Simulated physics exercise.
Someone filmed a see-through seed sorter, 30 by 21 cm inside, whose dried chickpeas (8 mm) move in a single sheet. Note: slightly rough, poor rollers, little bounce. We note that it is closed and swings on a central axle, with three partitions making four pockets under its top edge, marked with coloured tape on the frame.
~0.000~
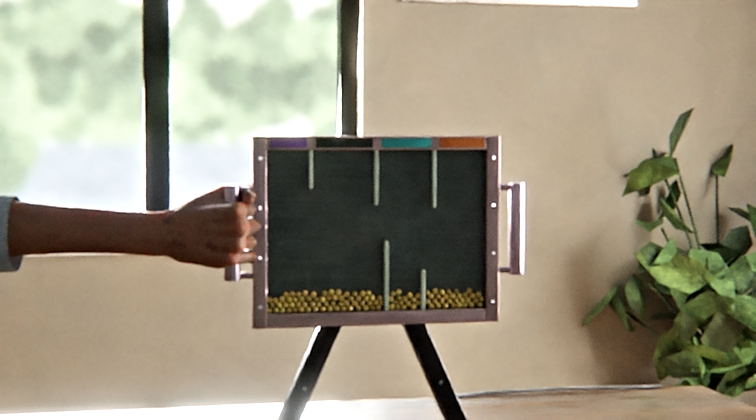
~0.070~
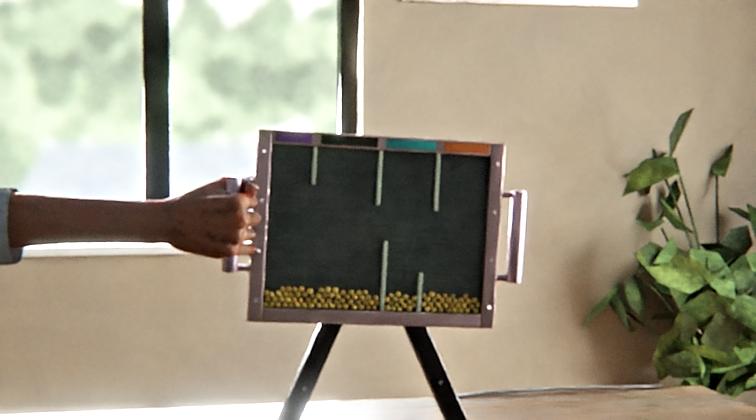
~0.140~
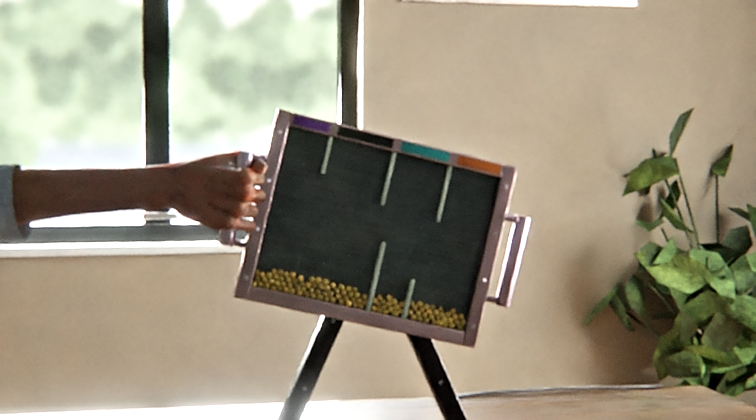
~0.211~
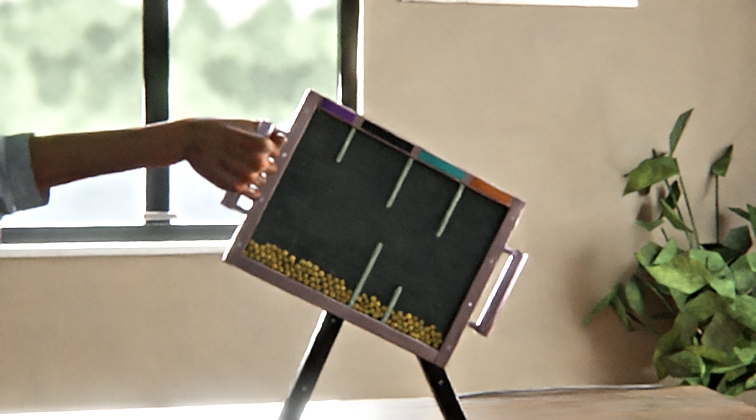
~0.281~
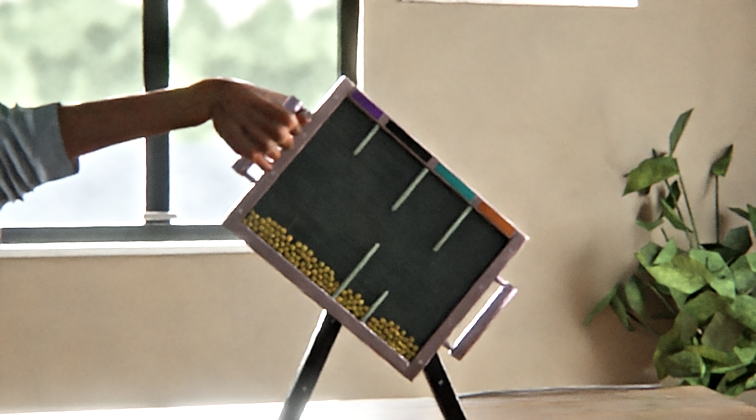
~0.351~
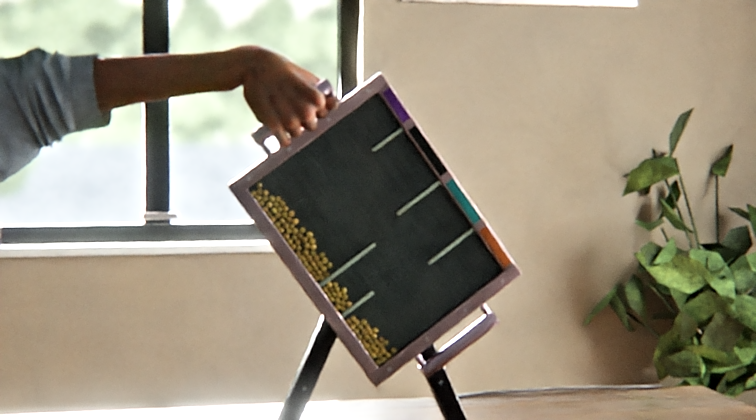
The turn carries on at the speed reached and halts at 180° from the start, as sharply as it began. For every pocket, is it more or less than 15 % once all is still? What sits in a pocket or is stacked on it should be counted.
In order: Turquoise pocket is left above target; purple pocket is left below target; orange pocket is left above target; black pocket is left above target.
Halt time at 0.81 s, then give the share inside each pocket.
Turquoise pocket: 10; purple pocket: 0; orange pocket: 0; black pocket: 0.
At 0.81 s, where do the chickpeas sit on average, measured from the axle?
Roughly 5 cm to the left of the axle and 1 cm below it.
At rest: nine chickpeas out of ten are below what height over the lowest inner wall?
Estimate: 3 cm or so.
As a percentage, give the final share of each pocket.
So, in percent: Turquoise pocket gets 35, purple pocket gets 0, orange pocket gets 30, and black pocket gets 35.
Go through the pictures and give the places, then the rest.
In the first picture, level, about 110 chickpeas; chickpeas' middle (373, 301); highest (331, 292); turquoise (407, 143), purple (288, 143), orange (462, 143), black (345, 143); walls (386, 312) to (386, 242), (423, 311) to (423, 271).
In the second picture, turned 3° clockwise; chickpeas' middle (369, 301); highest (283, 289).
In the third picture, turned 13° clockwise; chickpeas' middle (357, 299); highest (274, 271).
In the fourth picture, turned 27° clockwise; chickpeas' middle (342, 292); highest (251, 242).
In the fifth picture, turned 41° clockwise; chickpeas' middle (330, 283); highest (252, 212).
In the sixth picture, turned 54° clockwise; chickpeas' middle (322, 273); highest (259, 186); turquoise (463, 201), purple (396, 105), orange (495, 247), black (428, 151); partition tips (374, 149), (398, 213), (429, 262).
After 0.81 s it has turned 142°, the chickpeas' middle is 5 cm left of and 1 cm below the axle; inside pockets, turquoise 10 %.
After 1.08 s it has turned 180°, the chickpeas' middle is 3 cm left of and 9 cm below the axle; inside pockets, turquoise 35 %, orange 30 %, black 35 %.
At rest by 1.6 s, turquoise 35 %, purple 0 %, orange 30 %, black 35 %.
